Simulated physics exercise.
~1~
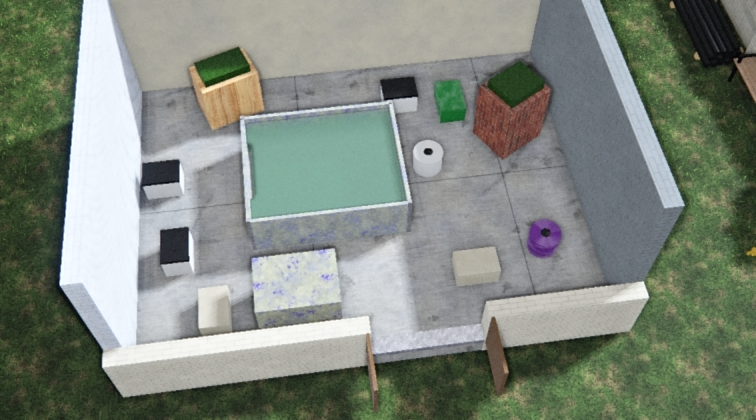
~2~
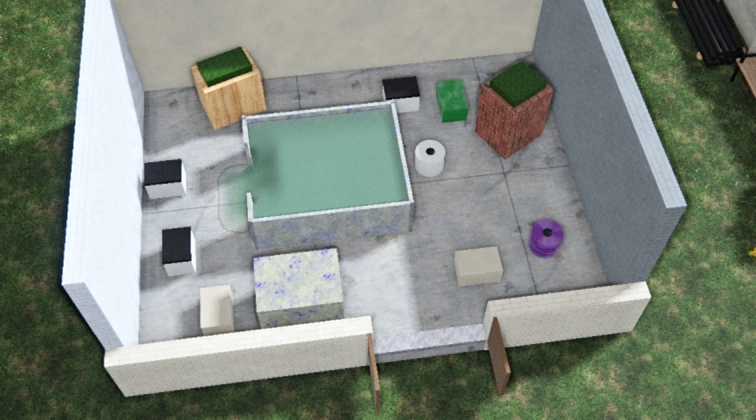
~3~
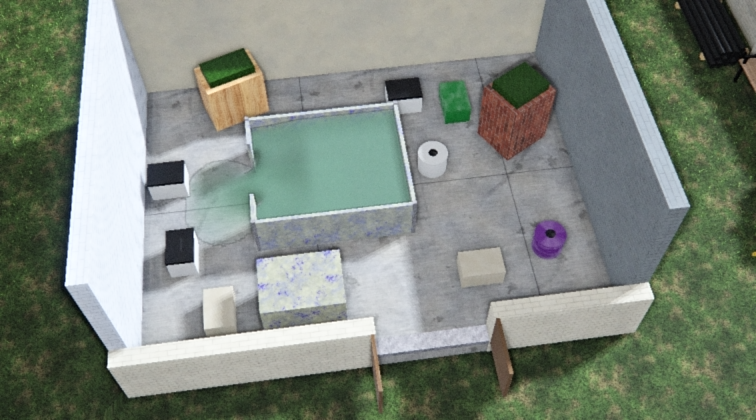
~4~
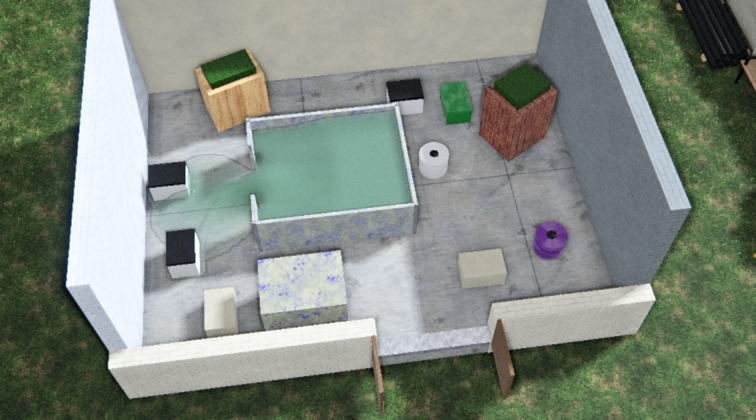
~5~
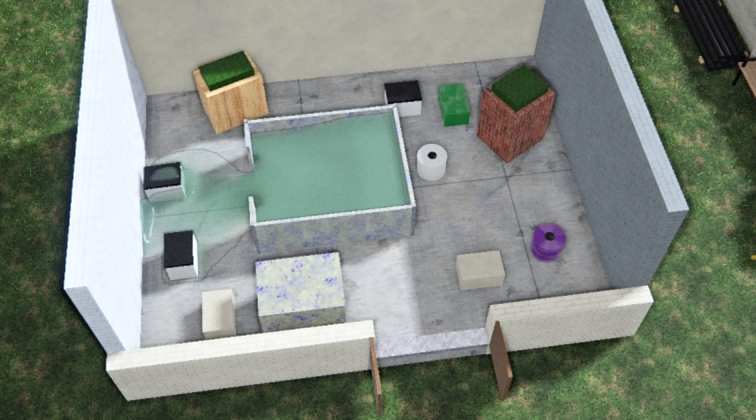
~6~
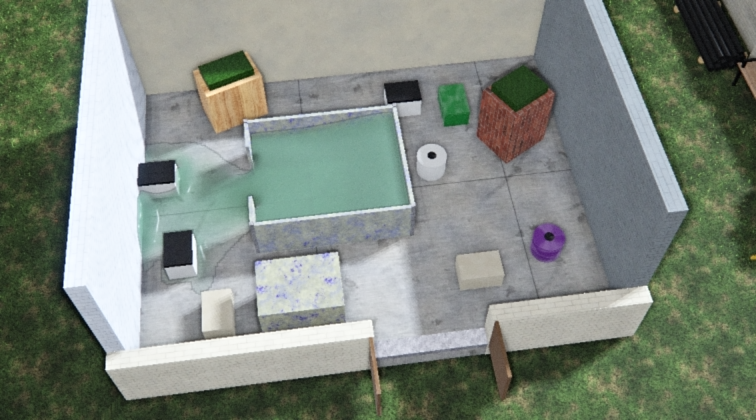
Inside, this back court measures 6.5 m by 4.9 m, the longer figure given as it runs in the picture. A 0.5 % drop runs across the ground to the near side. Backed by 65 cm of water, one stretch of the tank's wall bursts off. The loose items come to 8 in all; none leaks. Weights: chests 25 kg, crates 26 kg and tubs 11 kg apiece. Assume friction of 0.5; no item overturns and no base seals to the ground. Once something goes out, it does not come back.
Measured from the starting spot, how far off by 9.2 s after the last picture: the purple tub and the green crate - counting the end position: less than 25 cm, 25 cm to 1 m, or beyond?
My prediction: The purple tub is likely to keep to its spot. The green crate is likely to keep to its spot.
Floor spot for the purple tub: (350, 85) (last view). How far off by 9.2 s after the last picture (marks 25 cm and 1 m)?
Short answer: It drifts a great distance.
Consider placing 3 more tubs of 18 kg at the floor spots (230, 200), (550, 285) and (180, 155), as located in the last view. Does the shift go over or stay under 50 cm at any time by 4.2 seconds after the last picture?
Listed order gives above the limit, within the limit, above the limit.
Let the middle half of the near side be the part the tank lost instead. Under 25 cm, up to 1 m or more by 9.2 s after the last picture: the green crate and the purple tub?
First the green crate: It holds steady; as for the purple tub, it holds steady.
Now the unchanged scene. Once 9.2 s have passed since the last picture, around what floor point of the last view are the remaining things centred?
Centred roughly on (390, 191).
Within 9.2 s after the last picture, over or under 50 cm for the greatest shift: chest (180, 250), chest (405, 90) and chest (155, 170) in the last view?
In sequence - crossed the line; stayed below the line; crossed the line.
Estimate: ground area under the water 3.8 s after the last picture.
22 m2.
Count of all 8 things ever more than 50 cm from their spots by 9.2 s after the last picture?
The count comes to 3.
Then, 1.2 s after the last picture the purple tub is near (549, 237), 0.0 m from its start, aground; the green crate is near (454, 99), 0.0 m from its start, aground; 0 of 8 are out; 2 afloat.
Then, 3.8 s after the last picture the purple tub is near (549, 237), 0.0 m from its start, aground; the green crate is near (454, 99), 0.0 m from its start, aground; 0 of 8 are out; 3 afloat.
Then, 6.2 s after the last picture the purple tub is near (549, 237), 0.0 m from its start, aground; the green crate is near (454, 99), 0.0 m from its start, aground; 0 of 8 are out; 2 afloat.
Then, 9.2 s after the last picture the purple tub is near (549, 237), 0.0 m from its start, aground; the green crate is near (454, 99), 0.0 m from its start, aground; 0 of 8 are out; 2 afloat.
